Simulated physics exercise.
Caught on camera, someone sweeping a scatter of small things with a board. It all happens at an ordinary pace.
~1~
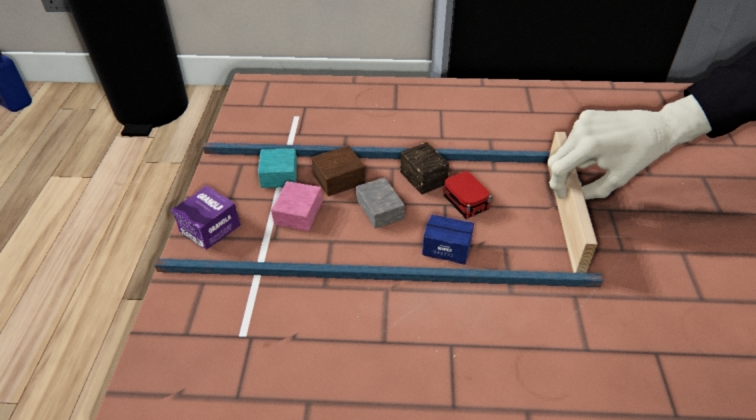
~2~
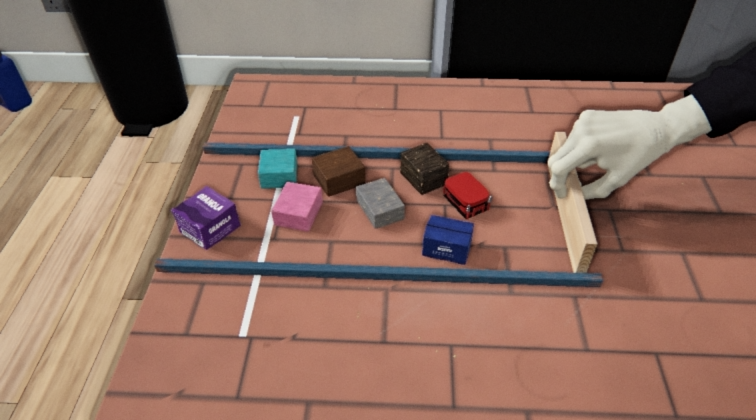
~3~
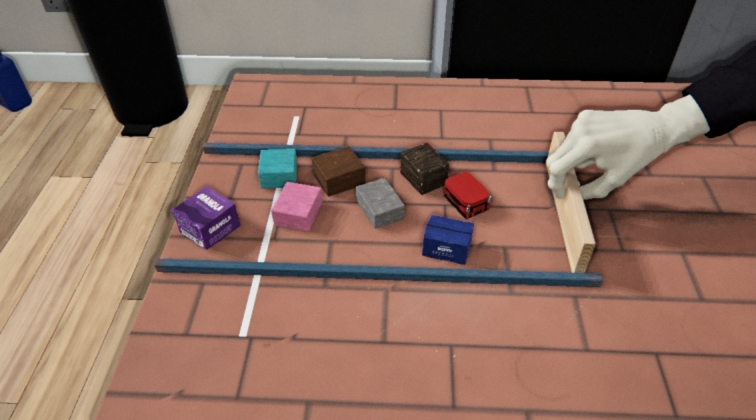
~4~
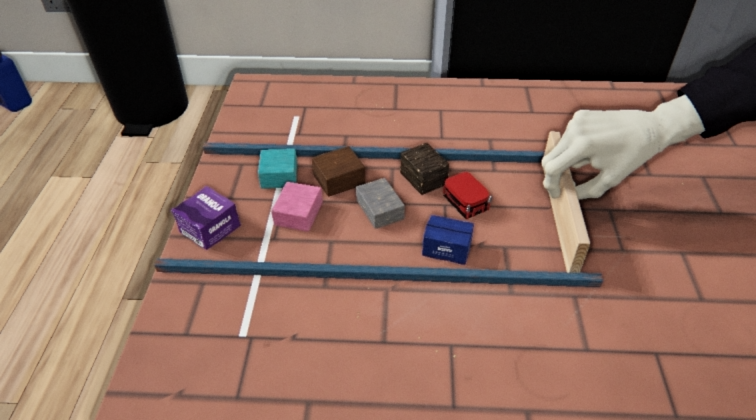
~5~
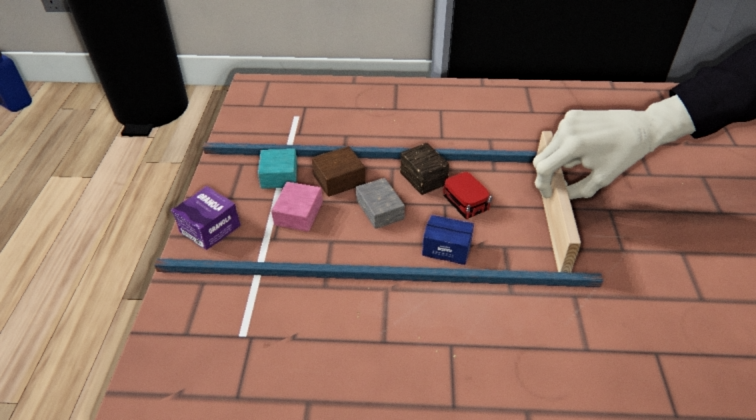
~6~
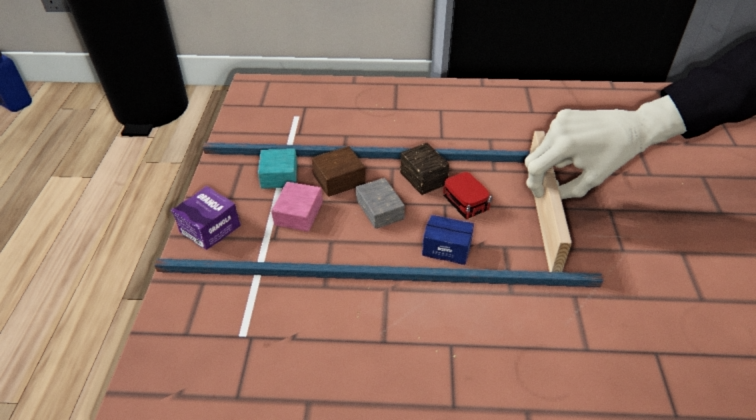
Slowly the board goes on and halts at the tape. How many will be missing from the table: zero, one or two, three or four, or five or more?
The number that fall off is one or two.
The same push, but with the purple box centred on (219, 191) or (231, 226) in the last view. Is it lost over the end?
In turn it tumbles off; survives.
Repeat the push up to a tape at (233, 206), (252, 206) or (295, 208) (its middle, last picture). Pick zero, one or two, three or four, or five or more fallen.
For each place: Either three or four; three to four; 1 or 2.
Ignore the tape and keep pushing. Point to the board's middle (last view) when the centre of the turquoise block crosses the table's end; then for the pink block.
About (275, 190), and (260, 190) for the other.
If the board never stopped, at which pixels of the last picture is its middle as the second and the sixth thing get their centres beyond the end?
First at (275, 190), next at (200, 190).
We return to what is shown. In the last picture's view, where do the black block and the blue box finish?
The black block at (268, 159), the blue box at (242, 237).
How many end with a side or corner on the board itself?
3 of them.
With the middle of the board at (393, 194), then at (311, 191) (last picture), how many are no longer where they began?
5 and 8.
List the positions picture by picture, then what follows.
The first picture shows purple box (207, 217); turquoise block (278, 168); pink block (298, 206); board (569, 199); tape (275, 207).
The second picture shows turquoise block (278, 168); grey block (380, 203).
The third picture shows pink block (298, 206); red case (467, 196).
The fourth picture shows purple box (207, 218); brown block (339, 171).
The fifth picture shows turquoise block (278, 168); black block (424, 168).
The sixth picture shows purple box (207, 218); turquoise block (278, 168); pink block (298, 206); board (547, 198); tape (275, 207).
Soon after, none off yet; purple box at rest near (207, 218); turquoise block at rest near (278, 168); pink block at rest near (298, 206).
In the end, the number that fall off is one or two; gone, purple box.
